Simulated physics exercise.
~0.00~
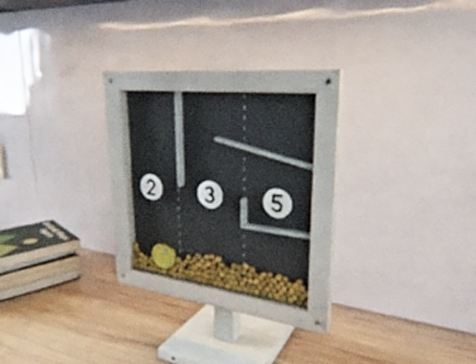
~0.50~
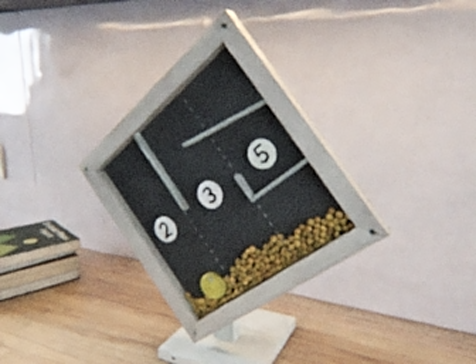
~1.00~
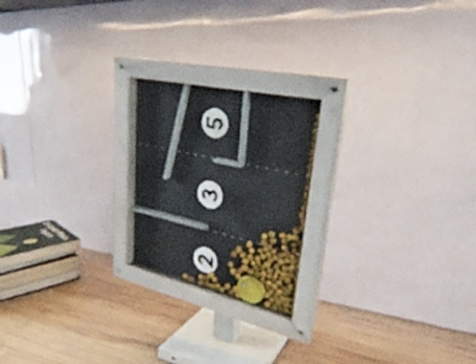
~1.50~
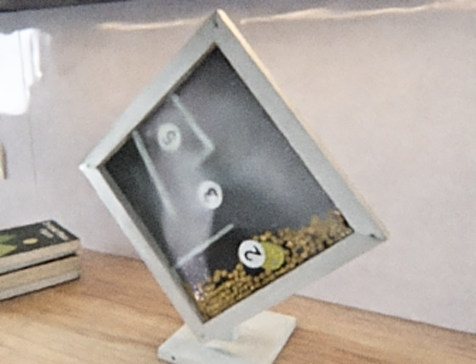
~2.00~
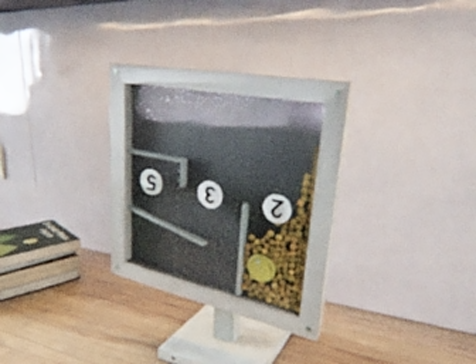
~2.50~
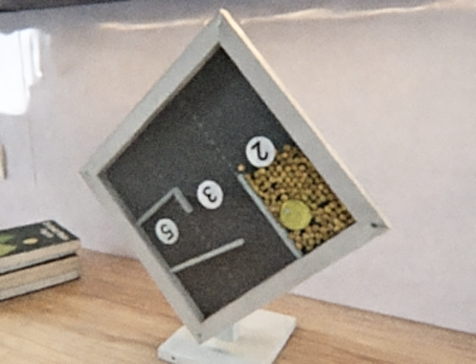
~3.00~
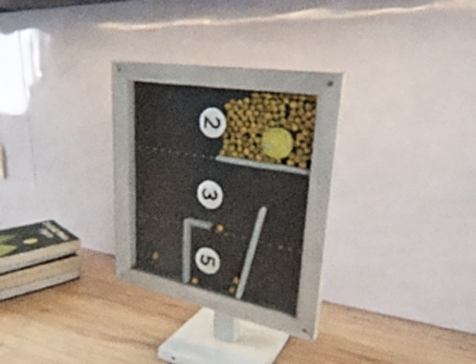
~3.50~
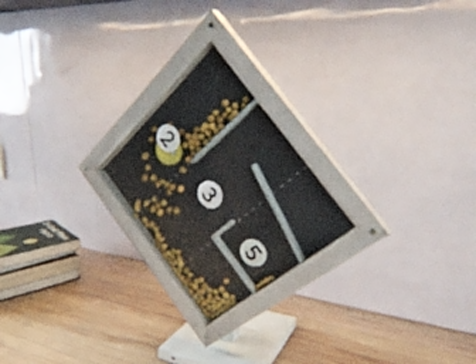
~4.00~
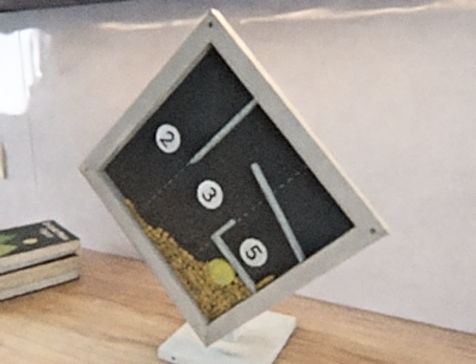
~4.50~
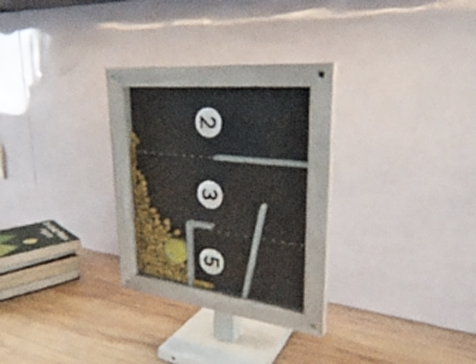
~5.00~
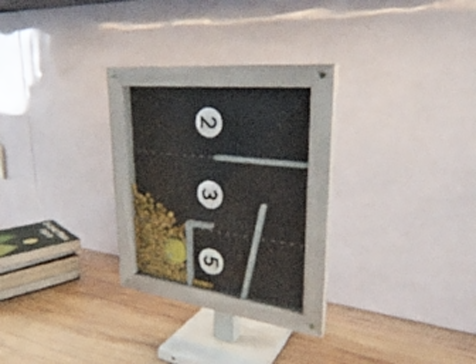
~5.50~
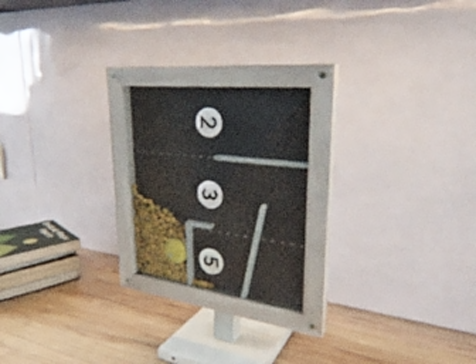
A framed box of chickpeas spins anticlockwise, swings back, and stops with them heaped lower left.
